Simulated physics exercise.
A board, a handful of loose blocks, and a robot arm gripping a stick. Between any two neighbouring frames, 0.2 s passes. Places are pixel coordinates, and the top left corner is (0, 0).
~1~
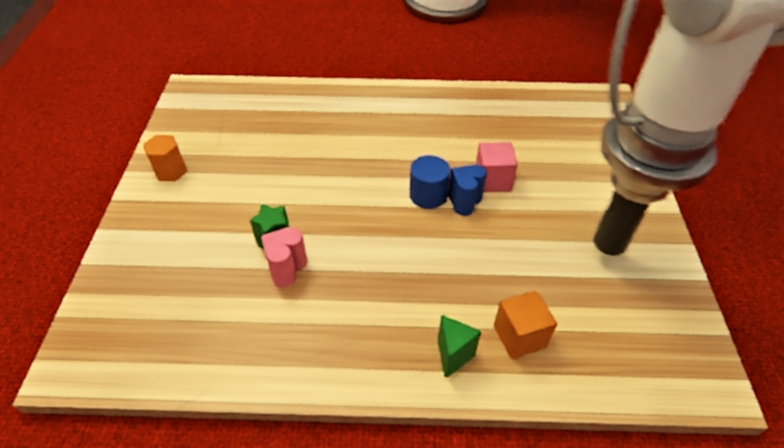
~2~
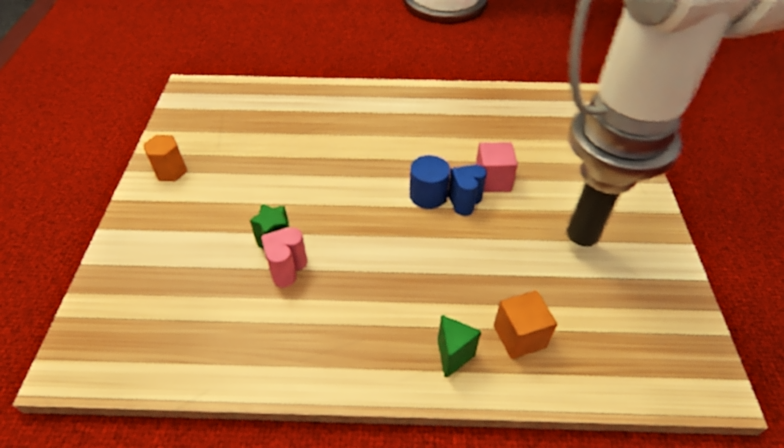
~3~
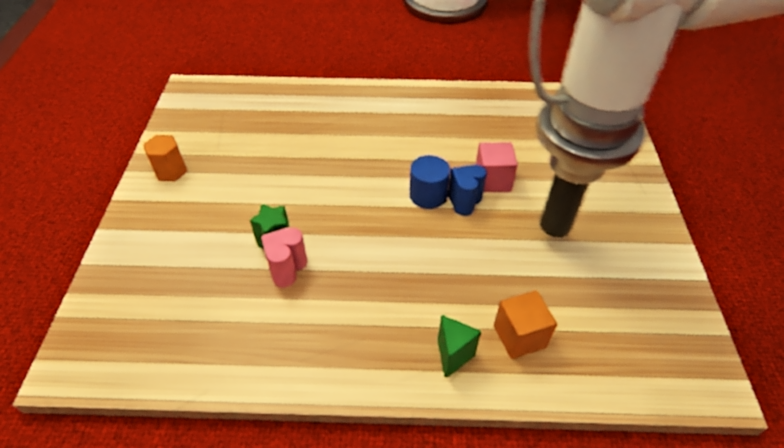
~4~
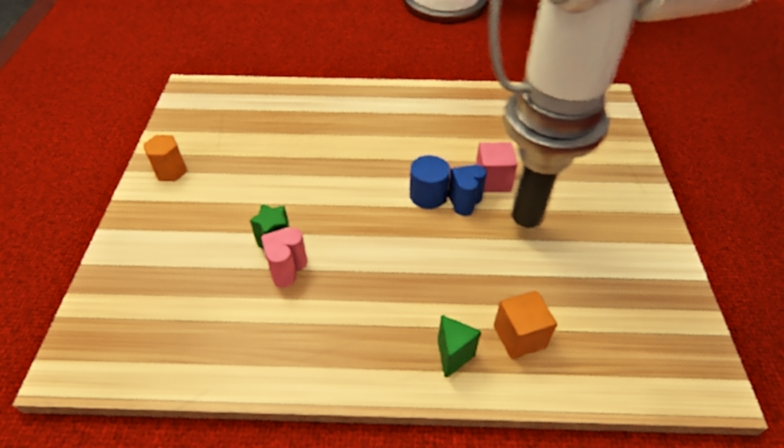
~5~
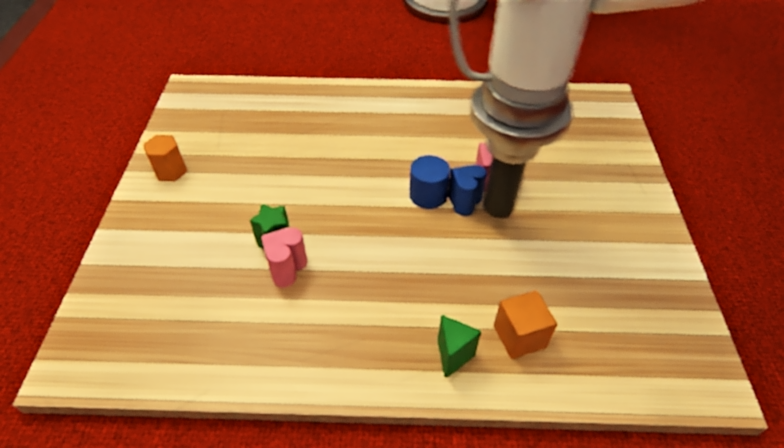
The robot arm moved its black stick steadily left and slightly up across the wooden board, coming in close beside the blue heart and partly covering the pink block, while all the blocks stayed still.
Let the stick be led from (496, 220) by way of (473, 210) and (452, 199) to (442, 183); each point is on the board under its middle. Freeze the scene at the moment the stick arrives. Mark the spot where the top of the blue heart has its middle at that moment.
Put as a pixel place, it's (432, 139).
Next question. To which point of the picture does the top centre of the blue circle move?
If I read the scene right, the answer is (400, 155).
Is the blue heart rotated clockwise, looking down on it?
Yes, that is what happens.
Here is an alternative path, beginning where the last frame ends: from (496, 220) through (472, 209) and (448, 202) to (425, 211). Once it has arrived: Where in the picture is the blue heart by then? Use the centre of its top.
It ends at (444, 155).
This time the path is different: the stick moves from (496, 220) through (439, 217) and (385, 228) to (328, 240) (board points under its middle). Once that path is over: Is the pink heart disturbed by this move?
Left where it is.
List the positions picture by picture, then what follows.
In the first frame, tip of the stick at (610, 243), middles of tops, blue circle at (430, 168), blue heart at (469, 175), pink four-sided block at (498, 153).
In the second frame, stick at (583, 235), nothing pushed.
In the third frame, stick at (555, 226), nothing pushed.
In the fourth frame, stick at (527, 216), nothing pushed.
In the fifth frame, stick at (499, 207), blue circle at (430, 168), blue heart at (469, 175), pink four-sided block partly hidden.
On the path given first. Halfway along, stick at (463, 192); blue circle at (414, 162); blue heart at (450, 161), turned 30° clockwise.
At the end, stick at (443, 170); blue circle at (400, 155); blue heart at (432, 139), turned 35° clockwise; pink four-sided block unmoved.
